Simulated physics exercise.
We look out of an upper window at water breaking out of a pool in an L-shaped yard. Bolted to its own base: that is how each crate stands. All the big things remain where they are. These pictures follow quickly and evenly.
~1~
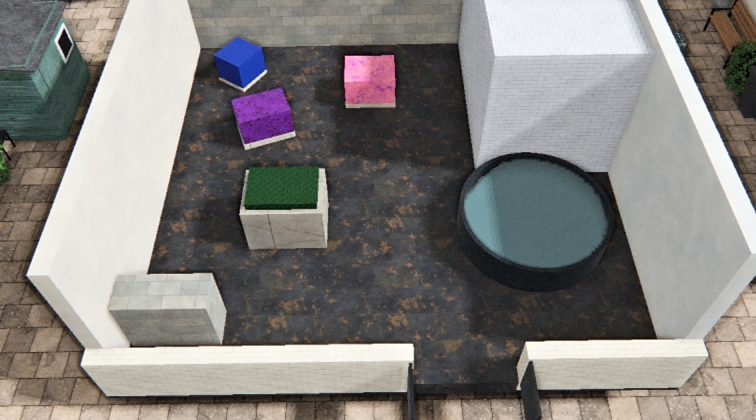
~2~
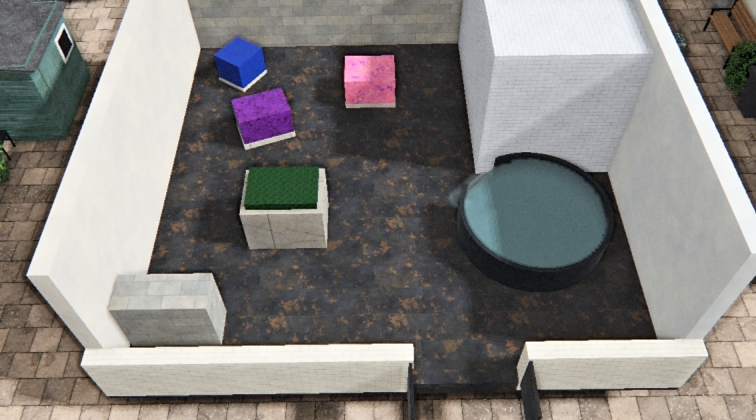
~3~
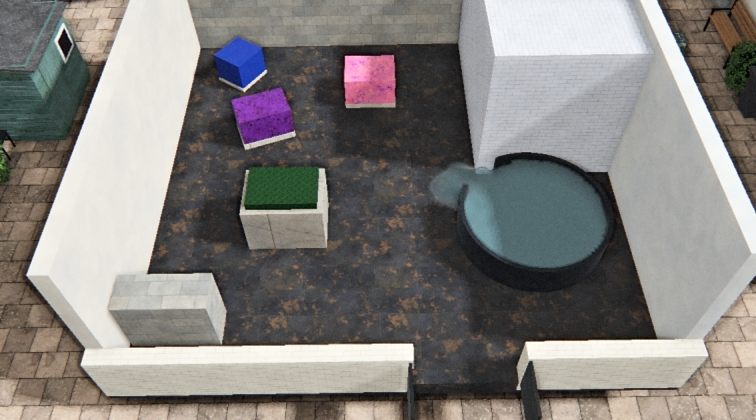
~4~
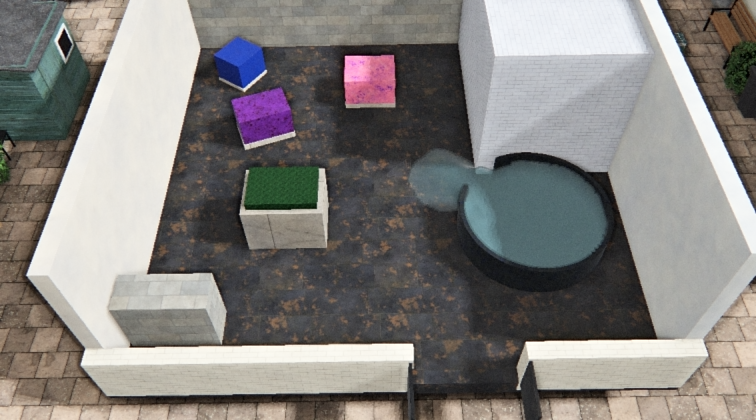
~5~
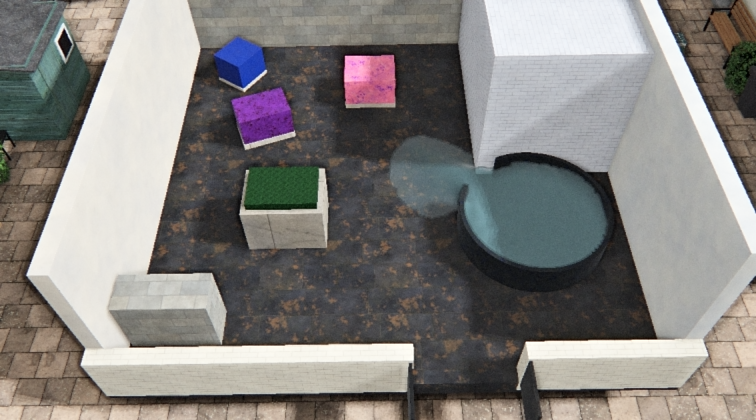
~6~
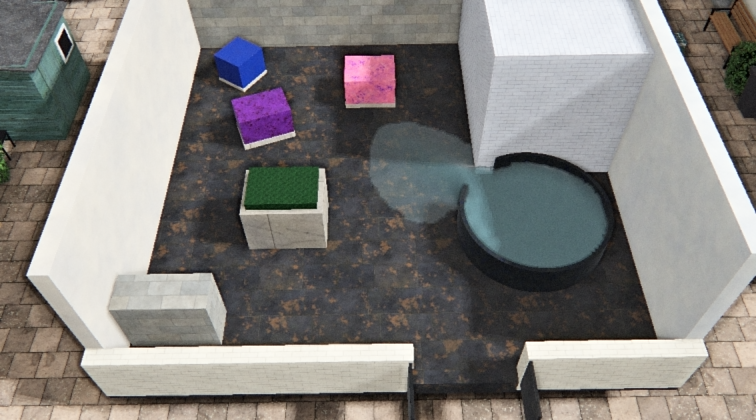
At first, a round dark-rimmed pool sits full and still in a walled yard with blue, purple, pink and green-topped blocks. Then water breaks out through a gap on the pool's far left side, and a pale sheet of it spreads leftward across the dark paving, widening steadily toward the blocks.
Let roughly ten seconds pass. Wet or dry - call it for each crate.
Calls: Pink crate - wet; blue crate - wet; purple crate - wet.
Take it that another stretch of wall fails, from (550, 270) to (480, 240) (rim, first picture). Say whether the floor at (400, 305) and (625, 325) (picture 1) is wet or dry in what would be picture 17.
I'd expect the first point to be reached and the second point to be reached.
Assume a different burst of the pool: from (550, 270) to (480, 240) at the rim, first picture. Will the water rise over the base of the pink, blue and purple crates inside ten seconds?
Then: The pink one is safe; the blue one is safe; the purple one keeps dry.
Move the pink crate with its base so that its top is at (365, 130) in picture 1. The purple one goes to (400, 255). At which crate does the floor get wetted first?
I'd say it is the pink-painted one.
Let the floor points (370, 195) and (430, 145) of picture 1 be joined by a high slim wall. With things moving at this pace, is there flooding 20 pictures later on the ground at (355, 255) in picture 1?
My call: Soaked.
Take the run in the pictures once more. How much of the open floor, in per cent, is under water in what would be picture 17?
Share estimate: About 35 per cent.
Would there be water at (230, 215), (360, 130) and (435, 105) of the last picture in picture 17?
Taking the three spots one by one, I'd call them clear, drenched and drenched.
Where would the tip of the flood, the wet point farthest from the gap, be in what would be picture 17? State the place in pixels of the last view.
Estimated pixel: (236, 94).
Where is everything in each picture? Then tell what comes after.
The pool at (535, 211) is whole and still, in the first frame.
The front is at (453, 201), out from the gap on the pool's far side, in the second frame.
Water pours out on the pool's far side and has run to (434, 188), in the third frame.
Water pours out on the pool's far side and has run to (431, 154), in the fourth frame.
The front is at (401, 150), out from the gap on the pool's far side, in the fifth frame.
Water pours out on the pool's far side and has run to (381, 133), in the sixth frame.
A moment on, water covers 20 % of the floor; the pink crate water round its plinth, the blue crate not reached, the purple crate not reached.
Next, water covers 35 % of the floor; the pink crate water round its plinth, the blue crate water round its plinth, the purple crate water round its plinth.
Then, water covers 45 % of the floor; the pink crate water round its plinth, the blue crate water round its plinth, the purple crate water round its plinth.
Later, water covers 65 % of the floor; the pink crate water round its plinth, the blue crate water round its plinth, the purple crate water round its plinth.
In the end, water covers 80 % of the floor; the pink crate was topped, the blue crate was topped, the purple crate was topped.
